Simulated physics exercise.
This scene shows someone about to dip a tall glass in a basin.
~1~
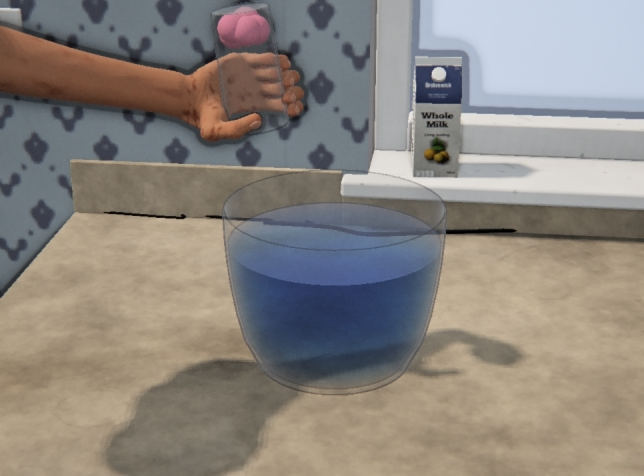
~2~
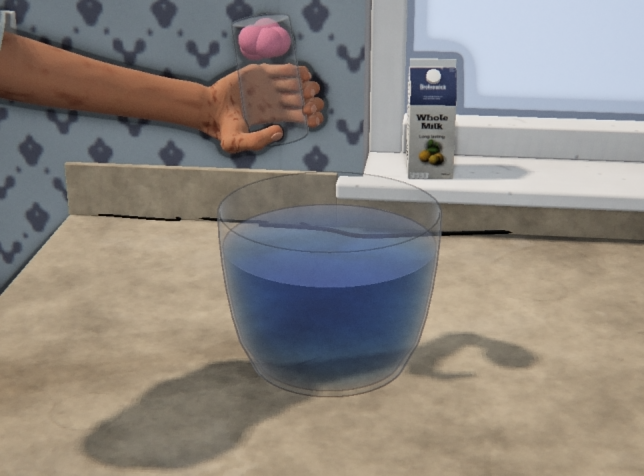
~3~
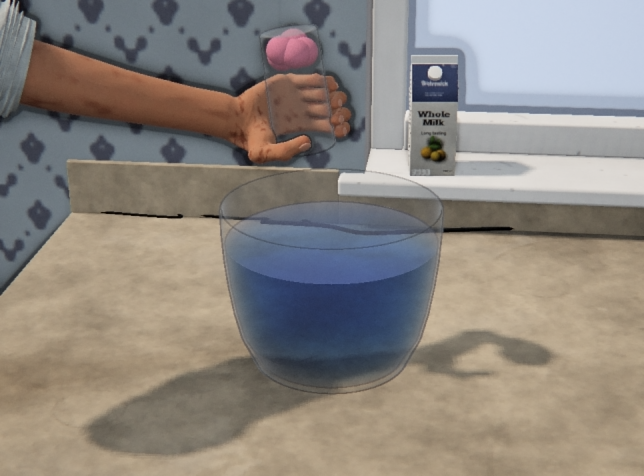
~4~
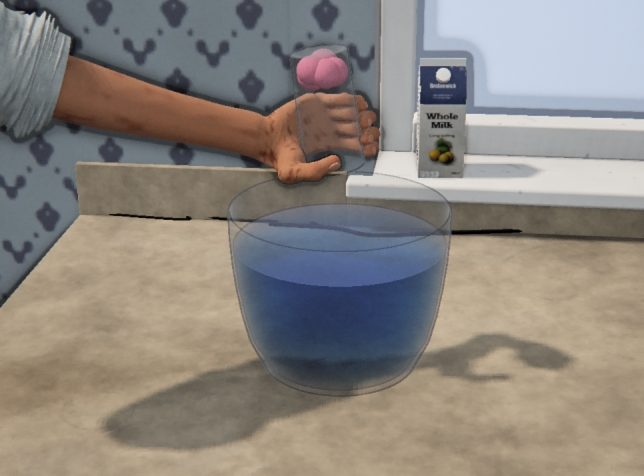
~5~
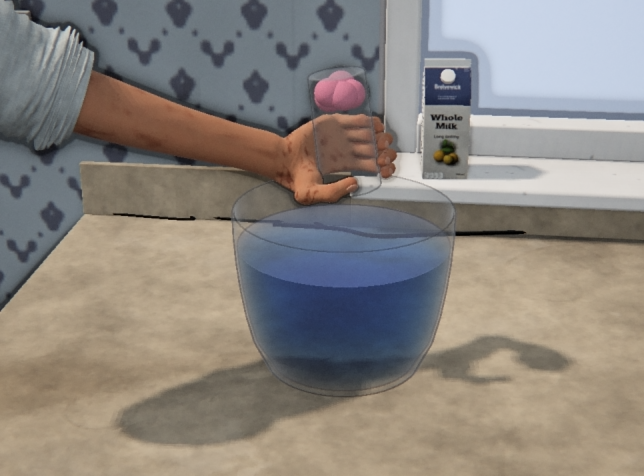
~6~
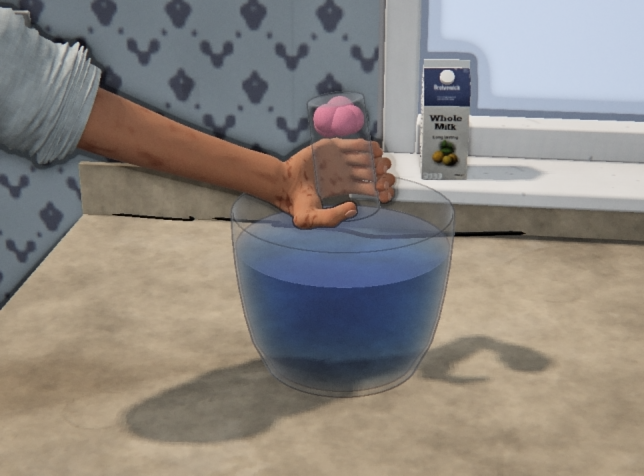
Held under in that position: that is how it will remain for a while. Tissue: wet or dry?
Dry.
Soon after, the tall glass enters the dyed water.
Later, air is trapped inside and holds the level down.
In the end, the tall glass is under, still full of air, and the tissue is dry.
